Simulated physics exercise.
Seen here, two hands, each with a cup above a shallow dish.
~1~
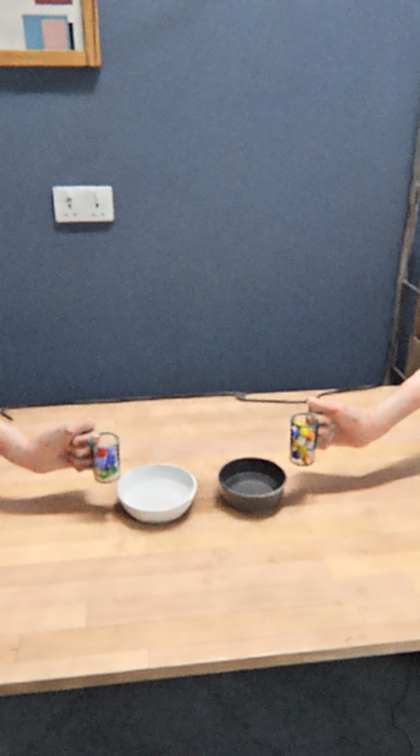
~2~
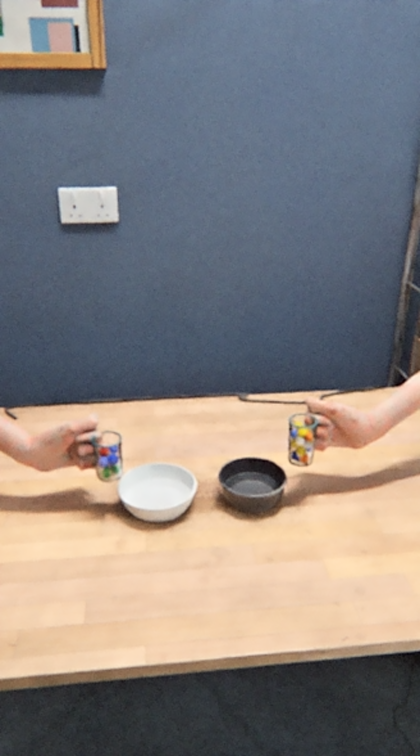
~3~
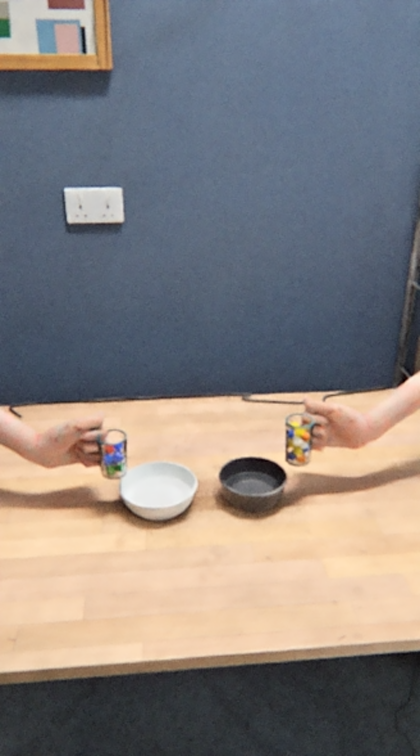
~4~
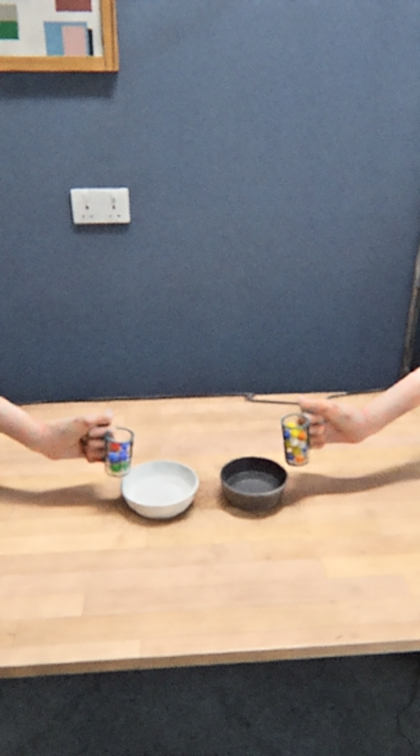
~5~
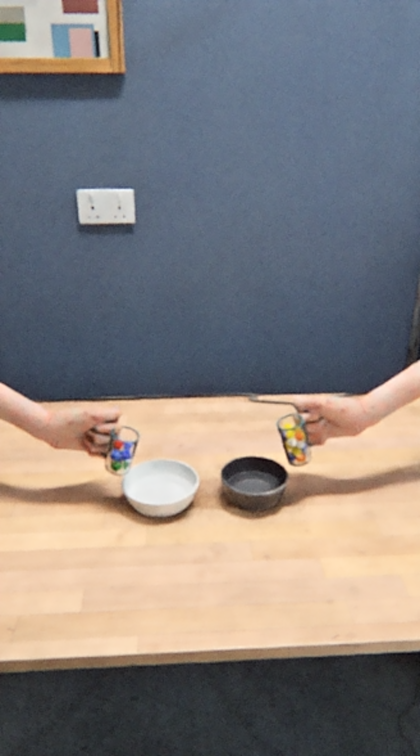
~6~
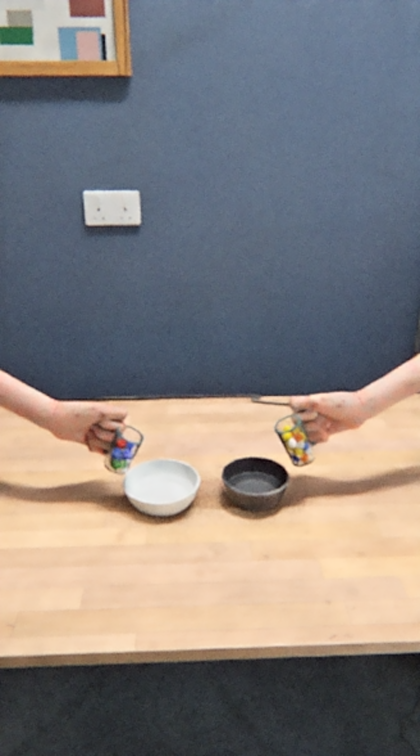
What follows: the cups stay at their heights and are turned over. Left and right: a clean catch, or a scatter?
The left dish holds every piece; the right one holds every piece.
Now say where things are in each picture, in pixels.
Left dish at (159, 512), empty; left cup at (106, 458), holding glass marbles, just above its dish; right dish at (259, 498), empty; right cup at (303, 440), holding glass marbles, just above its dish, in the first frame.
Left cup at (108, 457), upright; right cup at (302, 440), upright, in the second frame.
Left cup at (113, 455), upright; right cup at (299, 440), upright, in the third frame.
Left cup at (119, 453), tipped 7°; right cup at (296, 441), tipped 7°, in the fourth frame.
Left cup at (121, 451), tipped 16°; right cup at (295, 441), tipped 16°, in the fifth frame.
Left dish at (160, 505); left cup at (123, 451), tipped 25°; right dish at (259, 496); right cup at (296, 442), tipped 25°, in the sixth frame.
Then, 0.51 s after the last picture, left, all still in the cup; right, all still in the cup.
Then, 1.06 s after the last picture, left, all still in the cup; right, nearly all still in the cup, a small part in the air.
Then, 1.71 s after the last picture, left, all in the dish; right, all in the dish.
At rest, left, all in the dish, none outside the dish; right, all in the dish, none outside the dish.
